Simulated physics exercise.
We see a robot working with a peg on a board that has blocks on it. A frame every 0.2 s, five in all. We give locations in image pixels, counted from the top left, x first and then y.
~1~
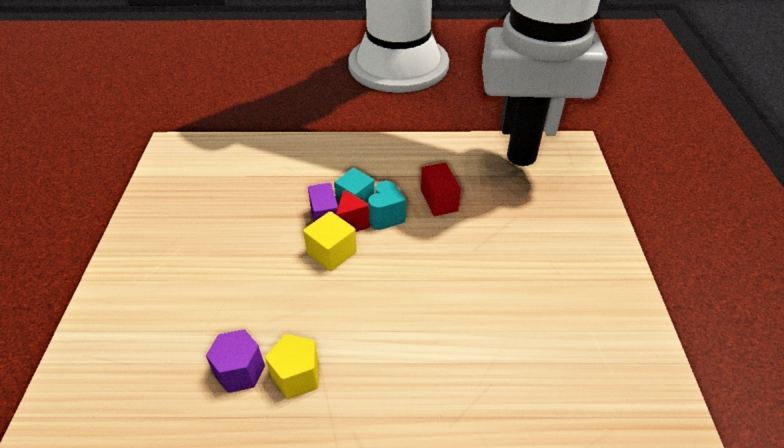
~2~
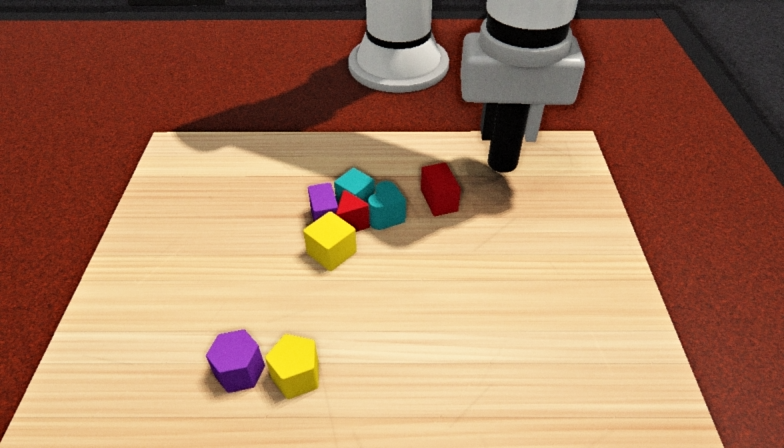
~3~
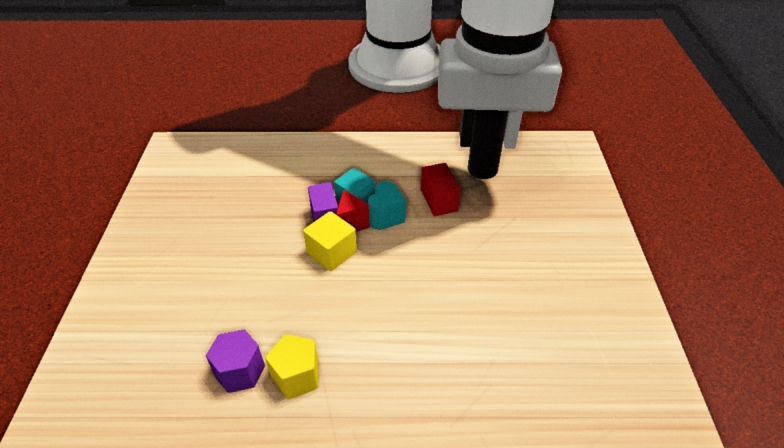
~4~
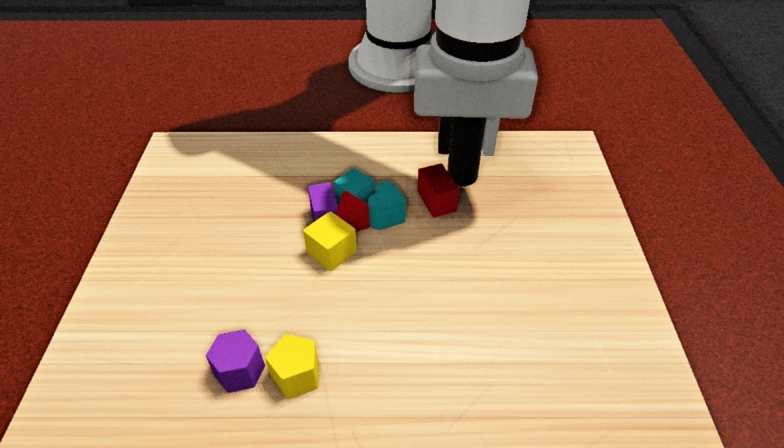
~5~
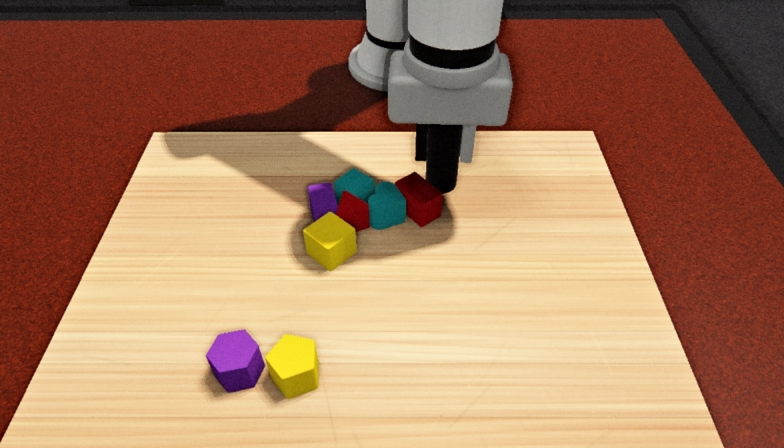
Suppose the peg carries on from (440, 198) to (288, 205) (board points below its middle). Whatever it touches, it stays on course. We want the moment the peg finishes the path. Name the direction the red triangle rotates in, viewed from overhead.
It twists clockwise.
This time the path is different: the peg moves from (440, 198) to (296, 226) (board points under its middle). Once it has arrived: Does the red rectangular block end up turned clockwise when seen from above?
The answer is no.
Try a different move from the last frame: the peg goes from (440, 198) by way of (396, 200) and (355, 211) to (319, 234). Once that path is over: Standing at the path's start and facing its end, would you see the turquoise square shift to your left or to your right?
The right-hand side.
On the path given first. One third of the way, peg at (389, 187); purple rectangular block at (318, 195), turned 15° clockwise; red triangle at (336, 214), turned 40° clockwise; turquoise heart-shaped block at (364, 215), turned 35° anticlockwise; red rectangular block at (381, 198), turned 25° anticlockwise.
Two thirds of the way, peg at (337, 190); purple rectangular block at (298, 199), turned 55° anticlockwise; red triangle at (334, 214), turned 40° clockwise; turquoise square at (302, 176), turned 25° clockwise; turquoise heart-shaped block at (364, 223), turned 40° anticlockwise; red rectangular block at (373, 200), turned 50° anticlockwise.
At the end, peg at (286, 192); purple rectangular block at (294, 202), turned 75° anticlockwise; red triangle at (334, 214), turned 40° clockwise; turquoise square at (263, 169), turned 95° clockwise; turquoise heart-shaped block at (364, 223), turned 40° anticlockwise; red rectangular block at (373, 200), turned 50° anticlockwise.
